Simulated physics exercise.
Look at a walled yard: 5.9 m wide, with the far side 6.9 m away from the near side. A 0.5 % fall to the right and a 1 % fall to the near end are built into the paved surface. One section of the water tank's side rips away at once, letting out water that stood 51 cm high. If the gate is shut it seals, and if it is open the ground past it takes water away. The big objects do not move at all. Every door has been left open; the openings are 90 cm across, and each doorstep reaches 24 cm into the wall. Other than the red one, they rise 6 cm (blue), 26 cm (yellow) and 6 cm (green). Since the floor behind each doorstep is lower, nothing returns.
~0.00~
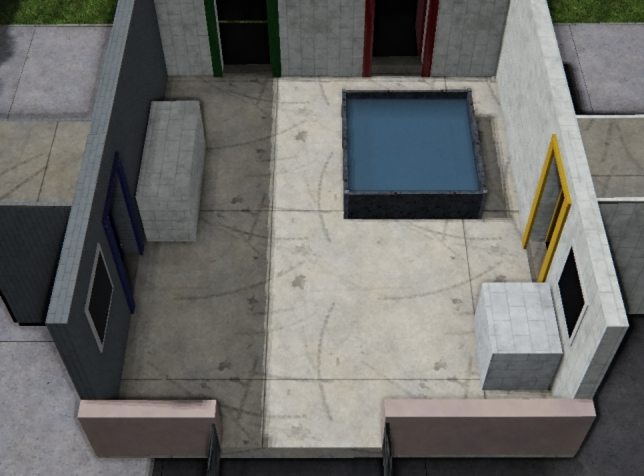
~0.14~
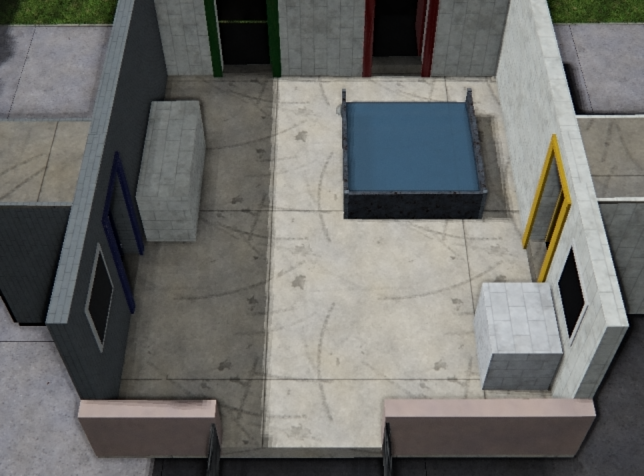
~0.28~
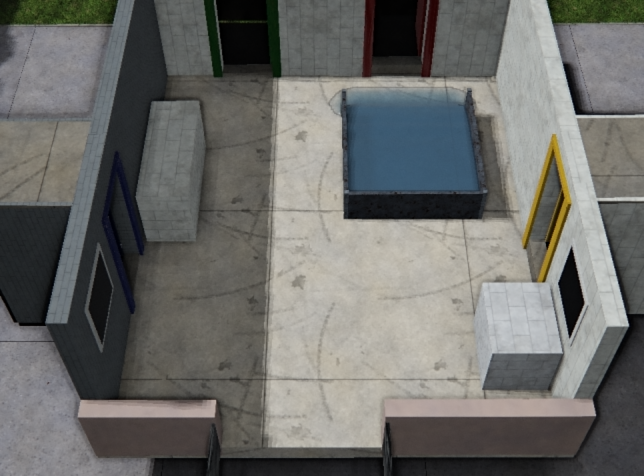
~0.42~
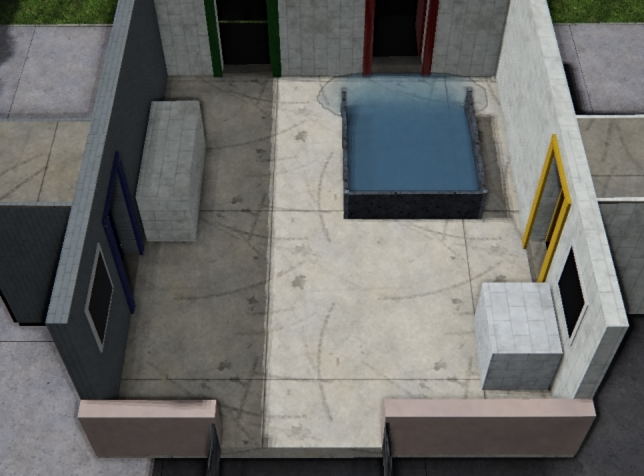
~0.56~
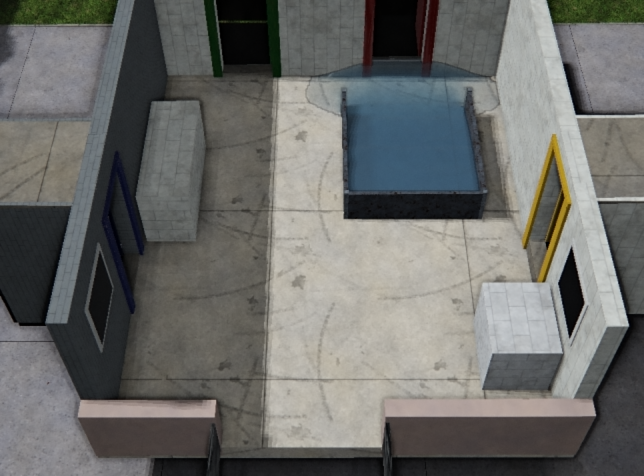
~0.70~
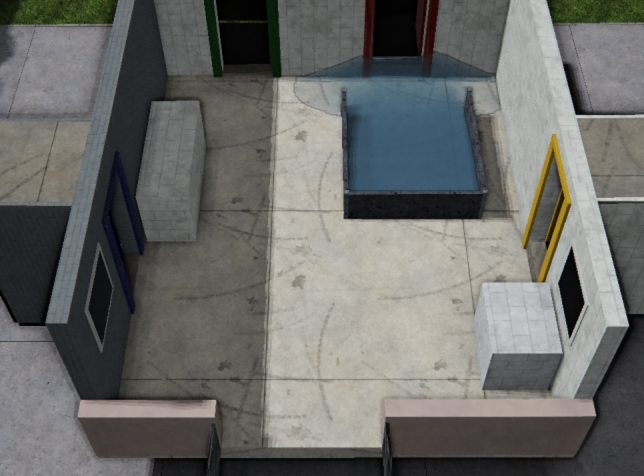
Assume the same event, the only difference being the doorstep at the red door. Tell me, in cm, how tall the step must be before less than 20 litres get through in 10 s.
It would have to be roughly 33 cm high.
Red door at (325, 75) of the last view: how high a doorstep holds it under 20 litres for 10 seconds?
Minimum: About 19 cm.
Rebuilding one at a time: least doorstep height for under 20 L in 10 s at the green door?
Green door - some 7.0 centimetres.
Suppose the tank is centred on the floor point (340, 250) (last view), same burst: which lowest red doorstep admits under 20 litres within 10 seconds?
Then close to 19 cm.
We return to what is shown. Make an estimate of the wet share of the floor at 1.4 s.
I'd say near 15 percent is wet.
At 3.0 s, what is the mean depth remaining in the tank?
Around 18 cm deep on average.
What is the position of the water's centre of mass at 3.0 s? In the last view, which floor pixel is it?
I'd put it close to (379, 129).
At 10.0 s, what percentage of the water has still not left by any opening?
I'd put it at about 90 per cent.
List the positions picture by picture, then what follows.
In the first picture, the water tank at (411, 143) is whole and still, 51 cm deep; the red door at (400, 31) is dry.
In the second picture, the gap is on the far side, the front 0.3 m out at a hidden place; the back of the water tank holds 51 cm.
In the third picture, the front is at (353, 91), 0.6 m from the gap on the far side; 1.4 m2 of floor is wet, 51 cm left at the back.
In the fourth picture, the front is at (462, 77), 1.0 m from the gap on the far side; 2.5 m2 of floor is wet, 51 cm left at the back.
In the fifth picture, the gap is on the far side, the front 1.1 m out at (372, 62); the back of the water tank holds 51 cm.
In the sixth picture, the gap is on the far side, the front 1.3 m out at (302, 77); the back of the water tank holds 51 cm; water is at the red door at (400, 31).
After 1.4 s water covers 15 % of the floor, deepest (44 cm) near (489, 77); 38 cm at the red door, 35 litres in over its 25 cm doorstep.
After 3.0 s water covers 35 % of the floor, deepest (30 cm) near (160, 135); 23 cm at the red door, 83 litres in over its 25 cm doorstep.
After 10.0 s water covers 95 % of the floor, deepest (16 cm) near (529, 315); 9 cm at the red door, 84 litres in over its 25 cm doorstep.
At the red door as built, the water arrived by 0.5 s and peaked near 45 cm at 0.7 s.
With a doorstep of 28 cm, 56 litres would have come in within the 10 s; with 37.5 cm, 2 litres. So under 20 litres takes about 33 cm.
